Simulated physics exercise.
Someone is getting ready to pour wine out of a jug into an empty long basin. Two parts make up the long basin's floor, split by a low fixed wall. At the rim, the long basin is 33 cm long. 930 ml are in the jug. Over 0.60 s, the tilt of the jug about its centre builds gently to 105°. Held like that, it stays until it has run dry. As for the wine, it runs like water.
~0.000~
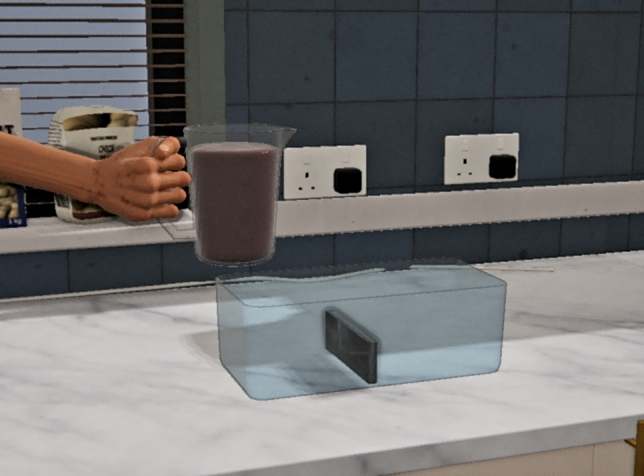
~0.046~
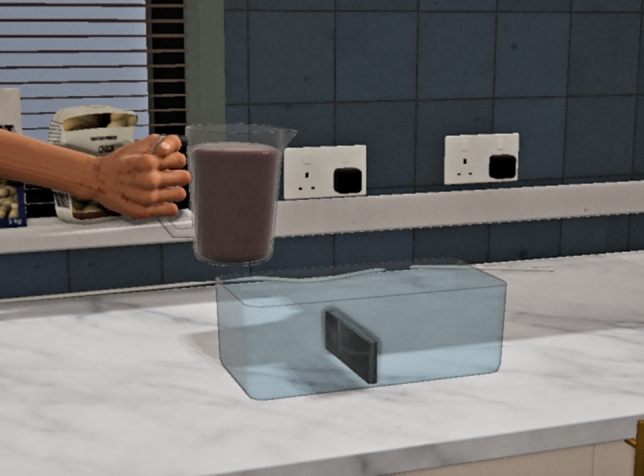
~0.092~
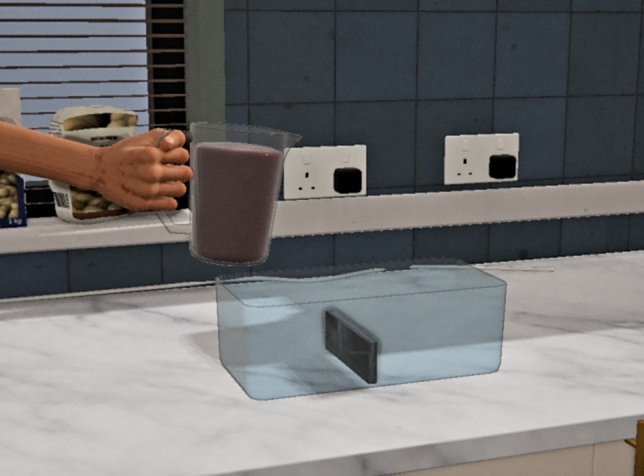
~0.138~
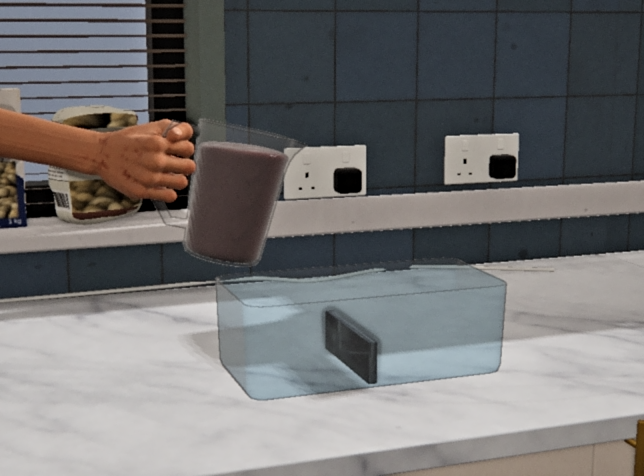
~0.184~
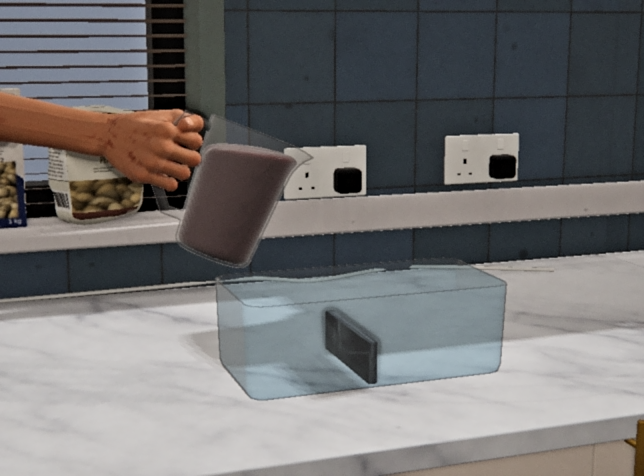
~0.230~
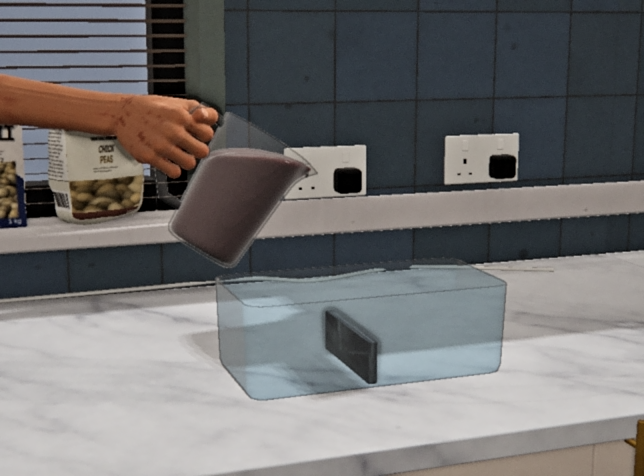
A hand holding a clear jug of dark reddish liquid slowly tipped it to the right above a long, see-through basin on the marble counter, the liquid shifting toward the spout as the jug leaned.
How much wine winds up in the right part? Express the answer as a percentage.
About 32 per cent.
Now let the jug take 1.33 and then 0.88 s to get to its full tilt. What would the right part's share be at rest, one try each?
Respectively 50 and 40 %.
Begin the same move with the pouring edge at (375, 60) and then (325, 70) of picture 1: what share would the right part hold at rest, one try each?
80 per cent first, 90 per cent second.
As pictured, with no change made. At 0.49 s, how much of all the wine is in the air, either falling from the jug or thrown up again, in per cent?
About 18 per cent.
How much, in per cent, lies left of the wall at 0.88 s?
About 60 percent.
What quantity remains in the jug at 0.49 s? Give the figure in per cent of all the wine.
Roughly 62 percent.
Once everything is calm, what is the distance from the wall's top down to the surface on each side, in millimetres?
About 26 mm on the left, about 42 mm on the right.
After 0.49 s the tilt is 97° and 61 per cent is still to pour, 5 is left of the wall and 16 right of it.
After 0.68 s the tilt is 105° and 20 per cent is still to pour, 43 is left of the wall and 24 right of it.
After 0.88 s the tilt is 105° and 3 per cent is still to pour, 60 is left of the wall and 31 right of it.
After 1.10 s the tilt is 105° and 0 per cent is still to pour, 65 is left of the wall and 32 right of it.
In the end 65 per cent lies left of the wall, 32 right of it and 3 outside.
